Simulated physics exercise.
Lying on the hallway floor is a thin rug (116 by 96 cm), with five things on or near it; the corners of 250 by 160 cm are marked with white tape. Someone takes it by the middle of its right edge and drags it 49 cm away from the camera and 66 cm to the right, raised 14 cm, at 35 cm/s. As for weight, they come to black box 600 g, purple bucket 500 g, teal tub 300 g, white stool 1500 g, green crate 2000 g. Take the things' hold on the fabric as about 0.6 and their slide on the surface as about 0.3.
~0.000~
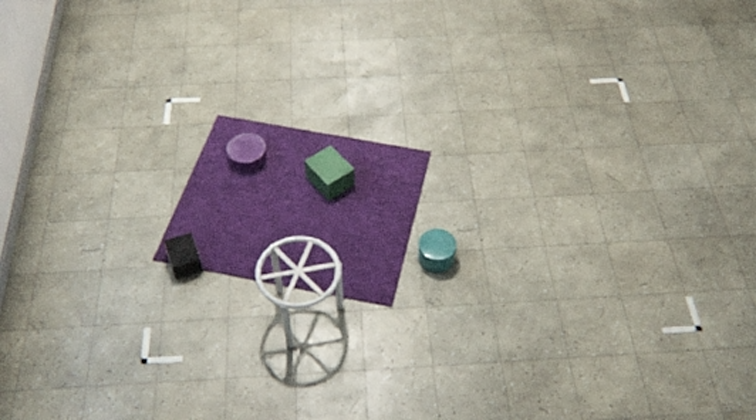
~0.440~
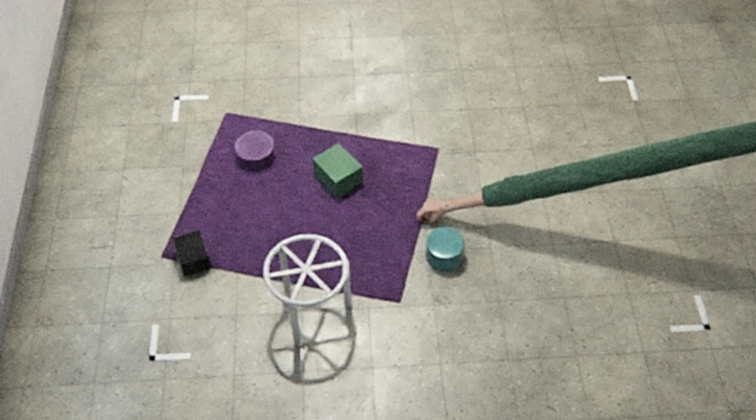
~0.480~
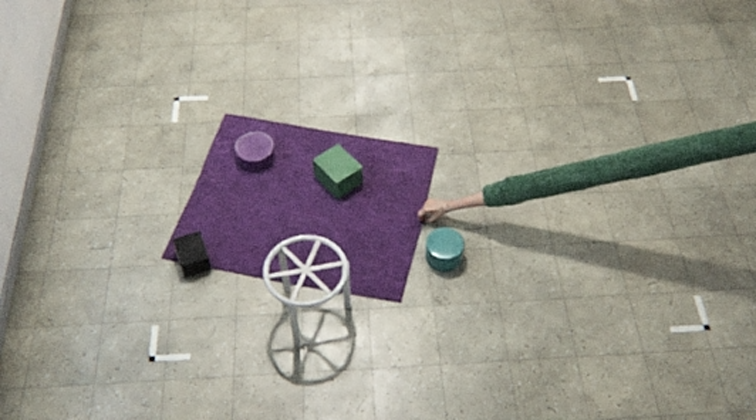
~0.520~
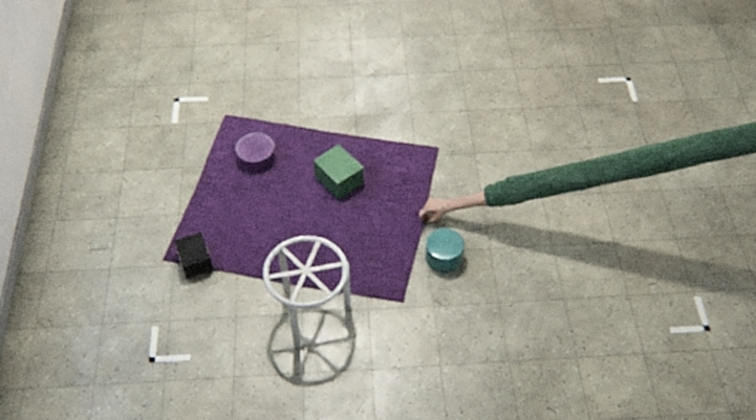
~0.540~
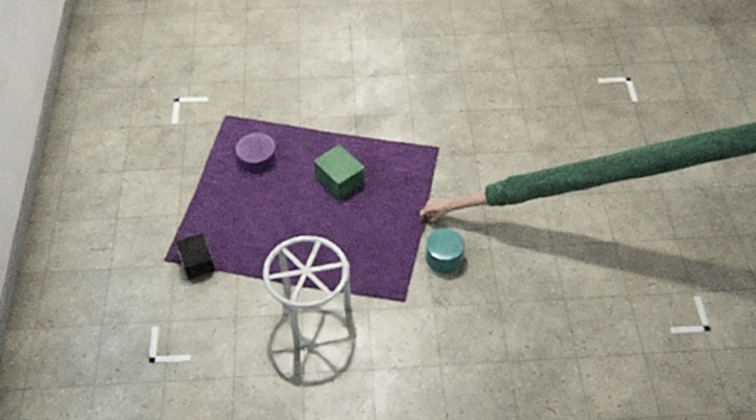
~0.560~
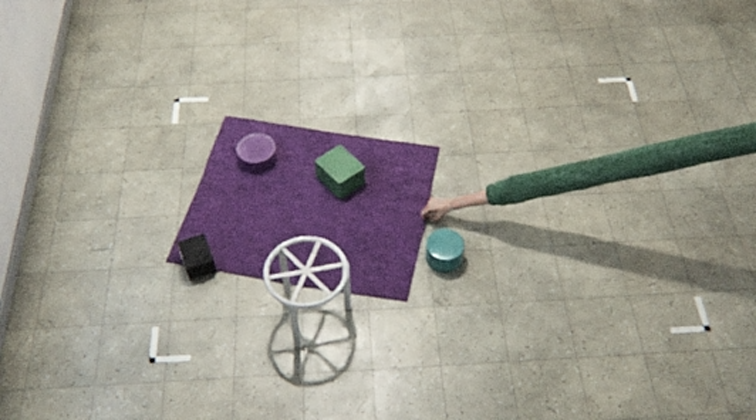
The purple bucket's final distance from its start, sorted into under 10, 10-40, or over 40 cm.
It is moved a great deal.
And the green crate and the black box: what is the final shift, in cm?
For the green crate it's 70 cm, and for the black box it's 90 cm.
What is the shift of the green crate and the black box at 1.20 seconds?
I'd put the green crate near 15 cm and the black box near 30 cm.
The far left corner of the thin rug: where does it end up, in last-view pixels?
(311, 146).
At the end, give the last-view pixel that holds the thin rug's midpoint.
Centre in the last view: Approx. (445, 160).
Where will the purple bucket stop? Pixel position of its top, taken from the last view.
Last view, top position: About (376, 154).
After 1.2 s, middle of the thin rug at (346, 194); purple bucket 14 cm off its start, black box 29 cm off its start, green crate 16 cm off its start.
After 1.8 s, middle of the thin rug at (382, 179); purple bucket 31 cm off its start, black box 49 cm off its start, green crate 33 cm off its start.
After 2.5 s, middle of the thin rug at (421, 168); purple bucket 49 cm off its start at (349, 161), black box 73 cm off its start at (347, 234), green crate 53 cm off its start at (436, 137).
After 3.1 s, middle of the thin rug at (445, 160); purple bucket 62 cm off its start, black box 89 cm off its start, green crate 67 cm off its start.
After 3.7 s, middle of the thin rug at (445, 160); purple bucket 62 cm off its start at (376, 154), black box 90 cm off its start at (380, 223), green crate 67 cm off its start at (460, 127), teal tub 36 cm off its start at (519, 227).
